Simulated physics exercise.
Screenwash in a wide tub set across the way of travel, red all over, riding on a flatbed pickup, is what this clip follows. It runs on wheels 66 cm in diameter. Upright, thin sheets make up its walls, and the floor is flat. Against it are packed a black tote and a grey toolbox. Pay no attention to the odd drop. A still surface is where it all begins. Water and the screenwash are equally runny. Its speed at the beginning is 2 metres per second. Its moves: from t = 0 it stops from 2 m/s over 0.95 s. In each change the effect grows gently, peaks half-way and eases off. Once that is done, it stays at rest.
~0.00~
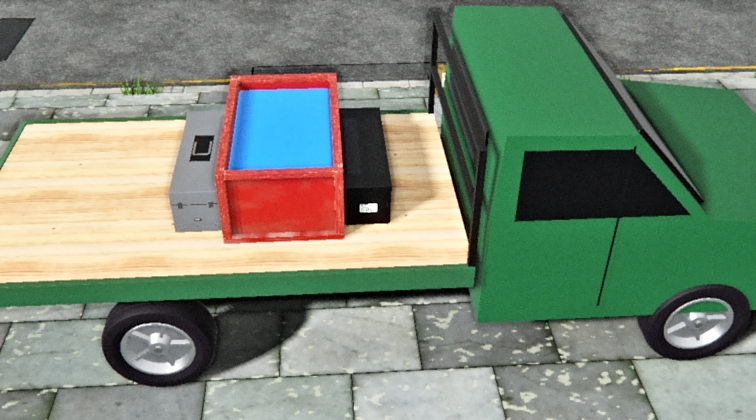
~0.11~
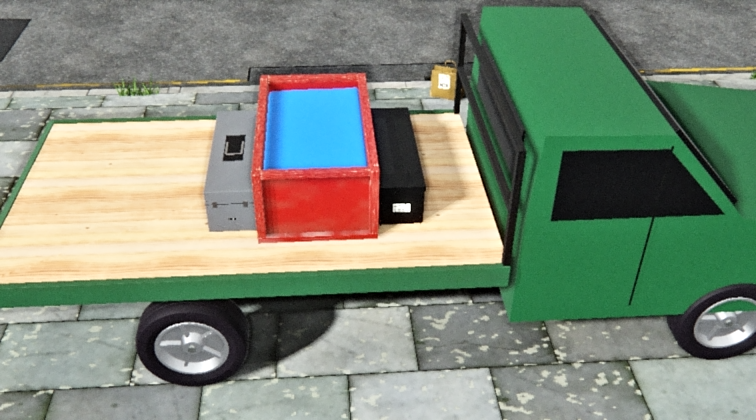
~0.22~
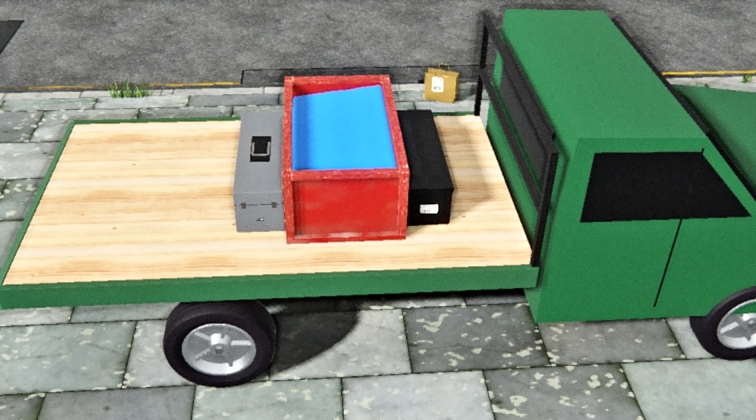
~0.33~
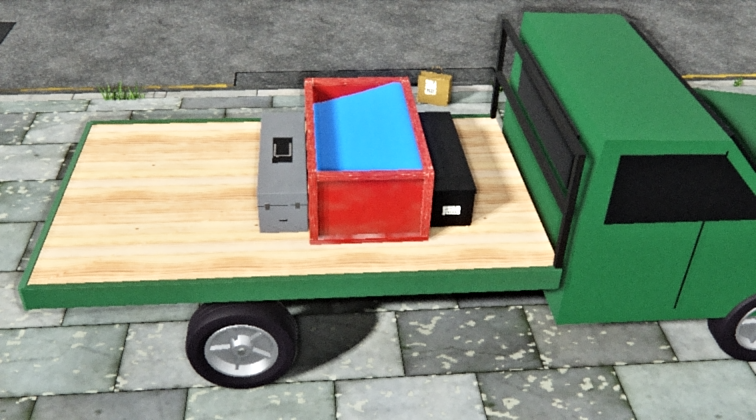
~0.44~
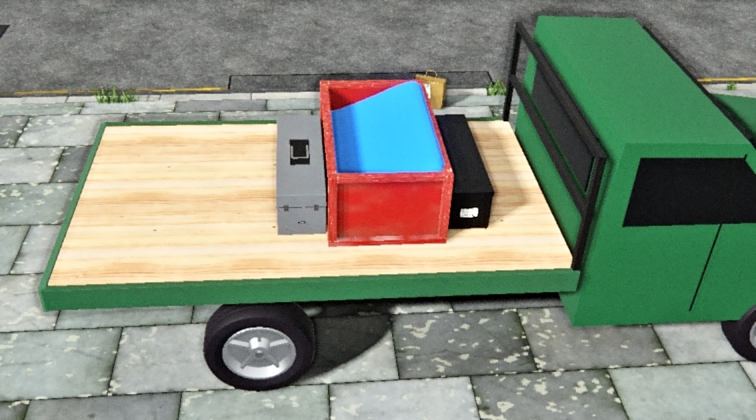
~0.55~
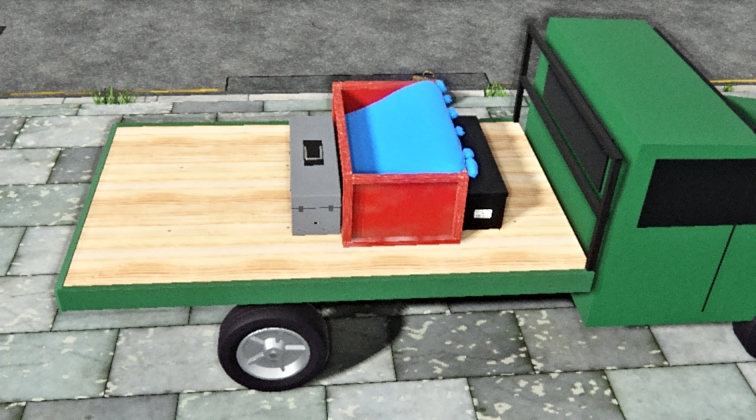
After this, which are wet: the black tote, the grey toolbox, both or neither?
Note: Black tote struck; grey toolbox untouched.
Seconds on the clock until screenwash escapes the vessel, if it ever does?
About 0.8 s.
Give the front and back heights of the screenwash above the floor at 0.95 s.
Level, front = 34 cm; level, back = 36 cm.
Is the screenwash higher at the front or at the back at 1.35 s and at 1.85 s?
It sits at the rearward end first, and later at the forward end.
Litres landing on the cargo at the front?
8 L.
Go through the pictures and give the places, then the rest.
Level at the front (318, 93); level at the back (250, 95); still flat; the front is on the right, levels are read along the far wall; the black tote stands at the front; the grey toolbox stands at the back; a wheel hub at (157, 355), in the first frame.
Level at the front (348, 93); level at the back (280, 95); still flat, in the second frame.
Level at the front (372, 91); level at the back (304, 99); rising 7° towards the front, in the third frame.
Level at the front (392, 86); level at the back (324, 107); rising 18° towards the front, in the fourth frame.
Level at the front (407, 85); level at the back (339, 113); rising 24° towards the front, in the fifth frame.
Level at the front (420, 85); level at the back (352, 117); rising 28° towards the front; a wheel hub at (273, 360), in the sixth frame.
Then, 0.95 s in, front 35 cm, middle 33 cm, back 36 cm above the floor; the loss stands at 3 per cent, over the front.
Then, 1.35 s in, front 28 cm, middle 37 cm, back 39 cm above the floor; the loss stands at 4 per cent, over the front.
Then, 1.85 s in, front 37 cm, middle 34 cm, back 32 cm above the floor; the loss stands at 4 per cent, over the front.
Then, 3.93 s in, the loss stands at 4 per cent, over the front; the black tote has caught 8 litres and the grey toolbox nothing.
